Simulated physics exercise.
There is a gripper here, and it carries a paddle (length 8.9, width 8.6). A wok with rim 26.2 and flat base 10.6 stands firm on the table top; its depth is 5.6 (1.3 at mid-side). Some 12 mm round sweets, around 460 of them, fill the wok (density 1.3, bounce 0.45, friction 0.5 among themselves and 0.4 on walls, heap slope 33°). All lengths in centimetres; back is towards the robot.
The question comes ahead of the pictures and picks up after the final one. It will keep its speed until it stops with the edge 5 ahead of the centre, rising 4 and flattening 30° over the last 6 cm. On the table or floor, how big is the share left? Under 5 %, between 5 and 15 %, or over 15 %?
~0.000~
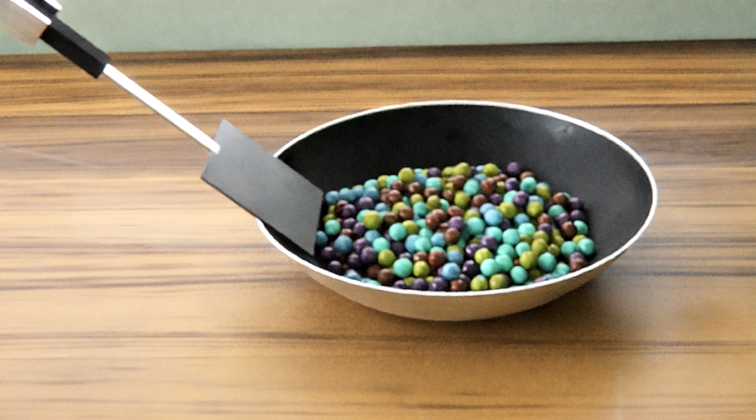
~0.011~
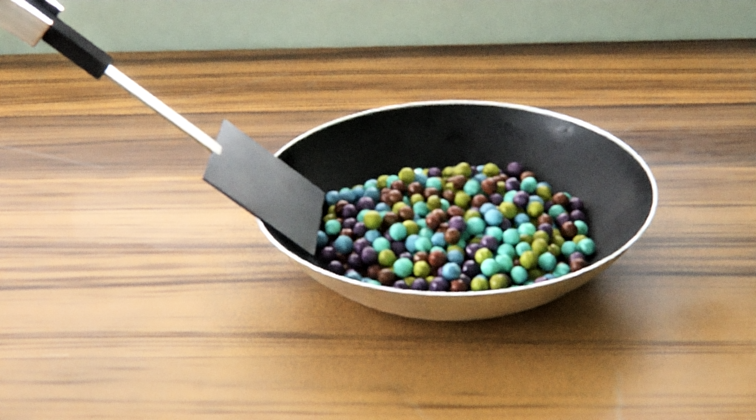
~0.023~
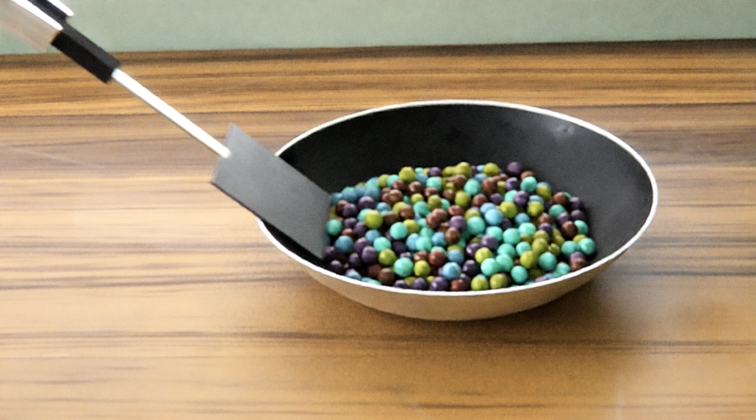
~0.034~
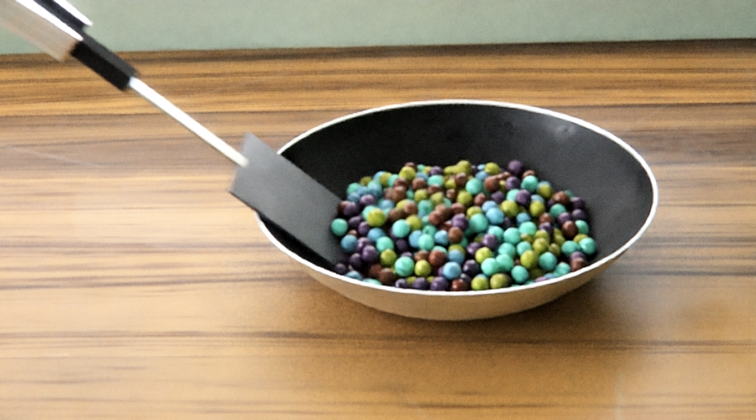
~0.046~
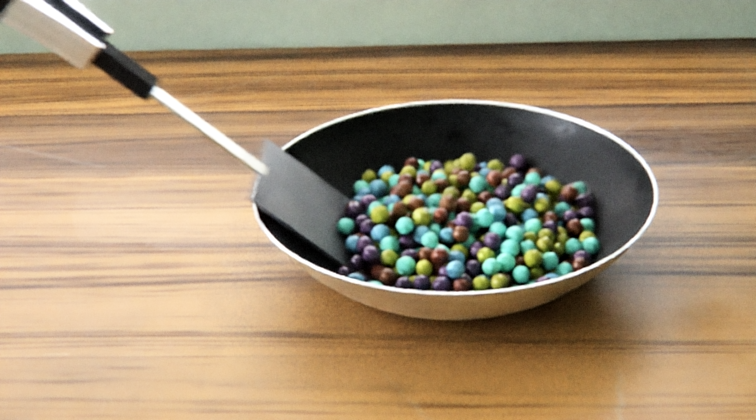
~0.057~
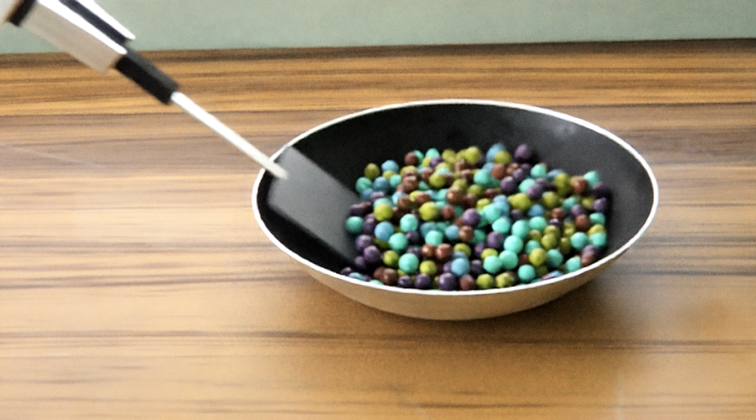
Between 5 and 15 %.
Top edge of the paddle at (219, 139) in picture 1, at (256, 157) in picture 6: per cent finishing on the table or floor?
It comes to something like 0 %, give or take.
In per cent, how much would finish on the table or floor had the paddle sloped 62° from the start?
In that case some 15 per cent.
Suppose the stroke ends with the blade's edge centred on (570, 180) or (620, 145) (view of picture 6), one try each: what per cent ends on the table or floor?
Around 30 per cent for the first try and 45 per cent for the second.
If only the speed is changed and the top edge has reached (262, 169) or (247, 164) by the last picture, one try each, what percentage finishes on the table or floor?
That comes to about 5 and about 0 percent, in that order.
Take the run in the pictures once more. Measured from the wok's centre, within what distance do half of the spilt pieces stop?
Looks like roughly 30 centimetres to me.
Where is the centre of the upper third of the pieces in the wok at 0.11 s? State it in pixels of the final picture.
It is centred at roughly (522, 196).
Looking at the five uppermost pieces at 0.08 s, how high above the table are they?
I'd put them at about 6 centimetres above the table.
After 0.08 s, sloping 41°, highest piece 6 above the table; 461 in the wok.
After 0.11 s, sloping 31°, highest piece 8 above the table; 460 in the wok, 1 on the blade or in flight.
After 0.33 s, sloping 12°, highest piece 7 above the table; 414 in the wok, 38 on the table or floor, 9 on the blade or in flight.
After 1.38 s, sloping 12°, highest piece 6 above the table; 413 in the wok, 48 on the table or floor.
At rest, 413 in the wok, 48 on the table or floor. That is 10 % on the table or floor.
